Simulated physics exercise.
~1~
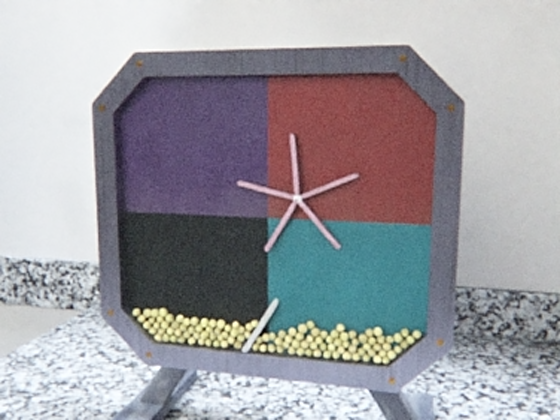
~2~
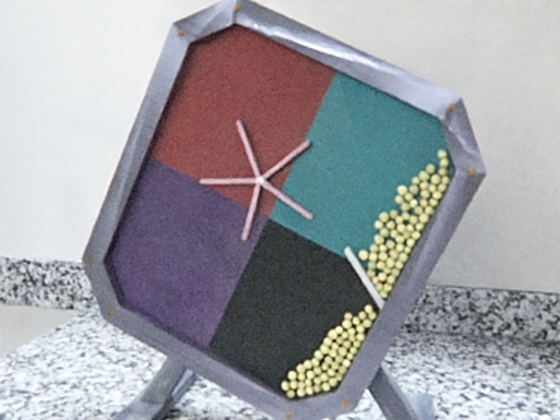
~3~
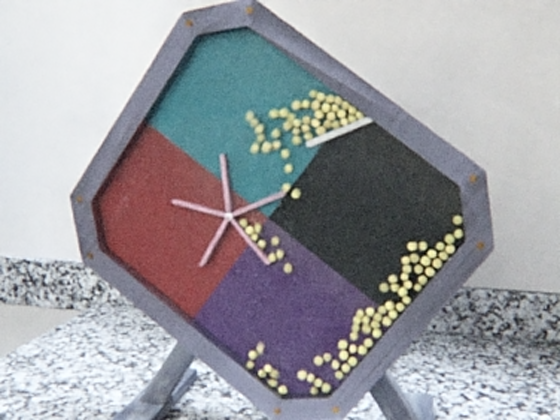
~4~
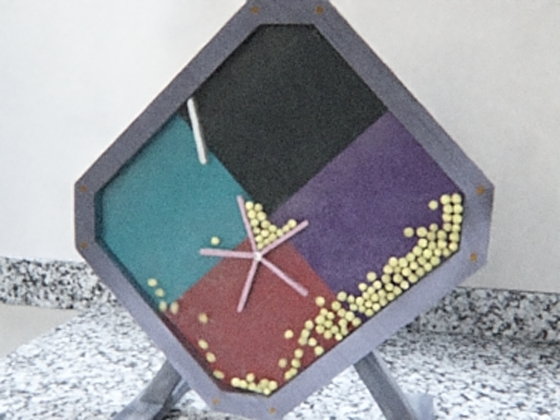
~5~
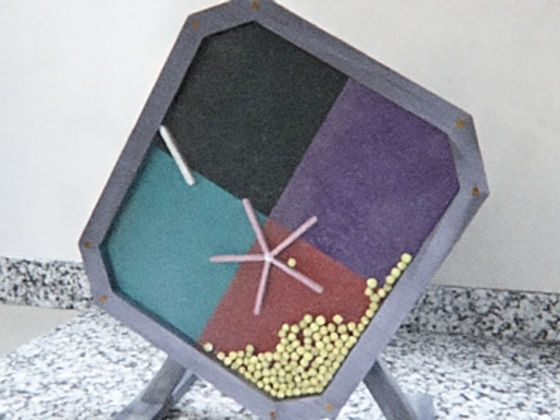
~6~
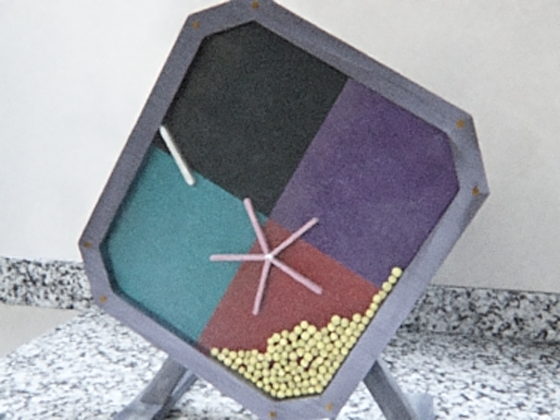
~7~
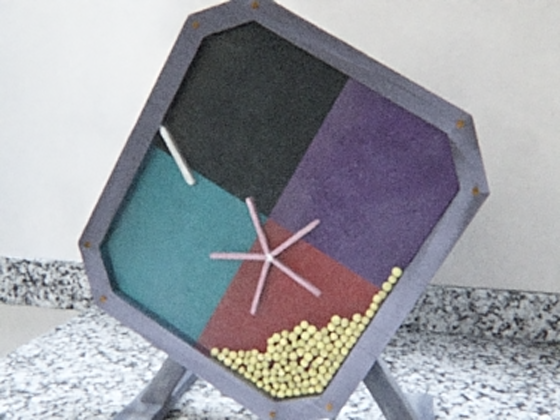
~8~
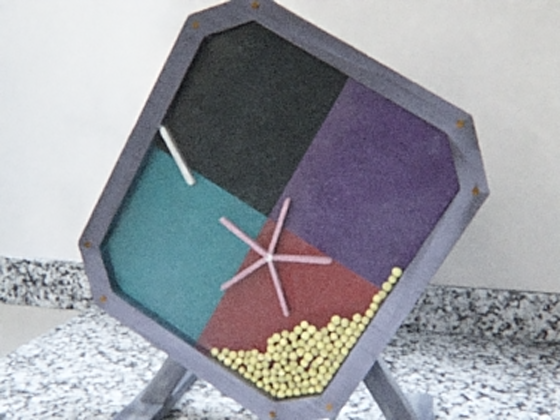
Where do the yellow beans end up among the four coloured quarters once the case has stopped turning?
Nearly all of them come to rest in the red quarter at the bottom. Only a few lie against the purple one, and the turquoise and black quarters are left with practically none.
